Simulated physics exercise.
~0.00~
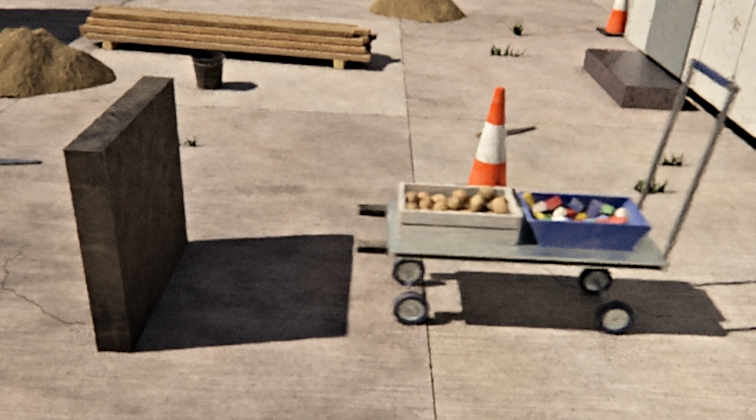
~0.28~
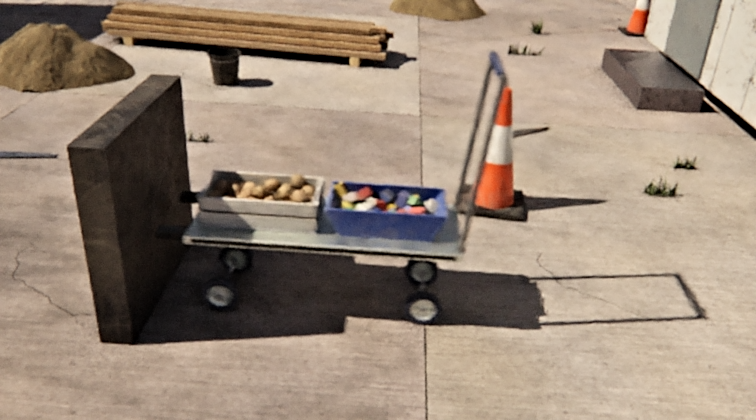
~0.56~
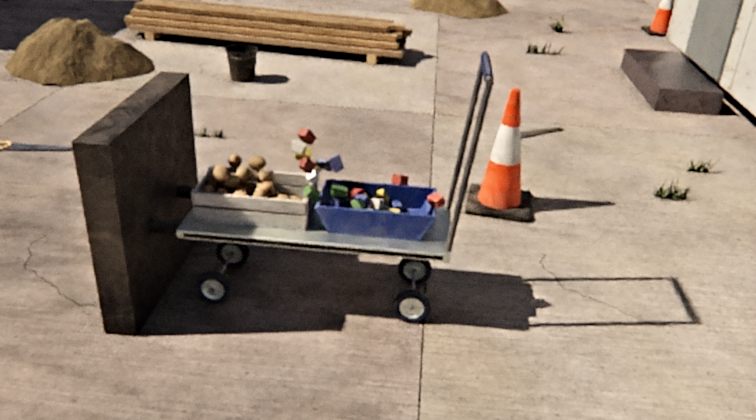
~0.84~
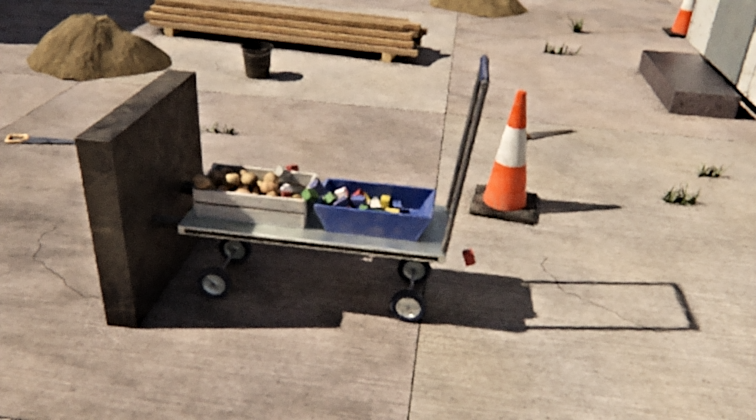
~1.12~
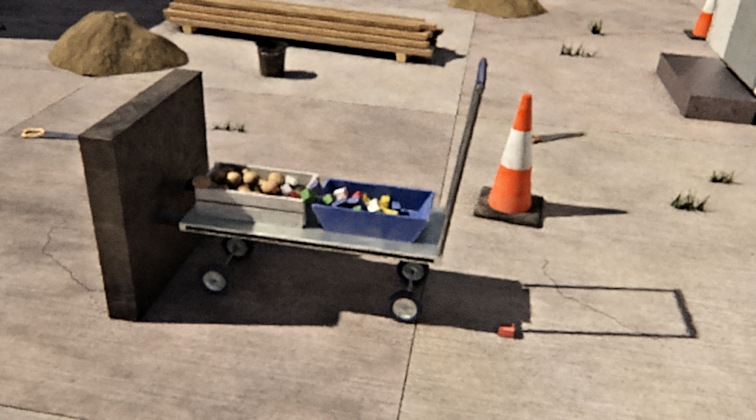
On a sunlit concrete yard, a trolley carrying a white tray of round brown lumps and a blue tray of toy bricks rolled left into a dark wall and stopped, bricks flew up, some landing in the white tray and a red one on the ground.
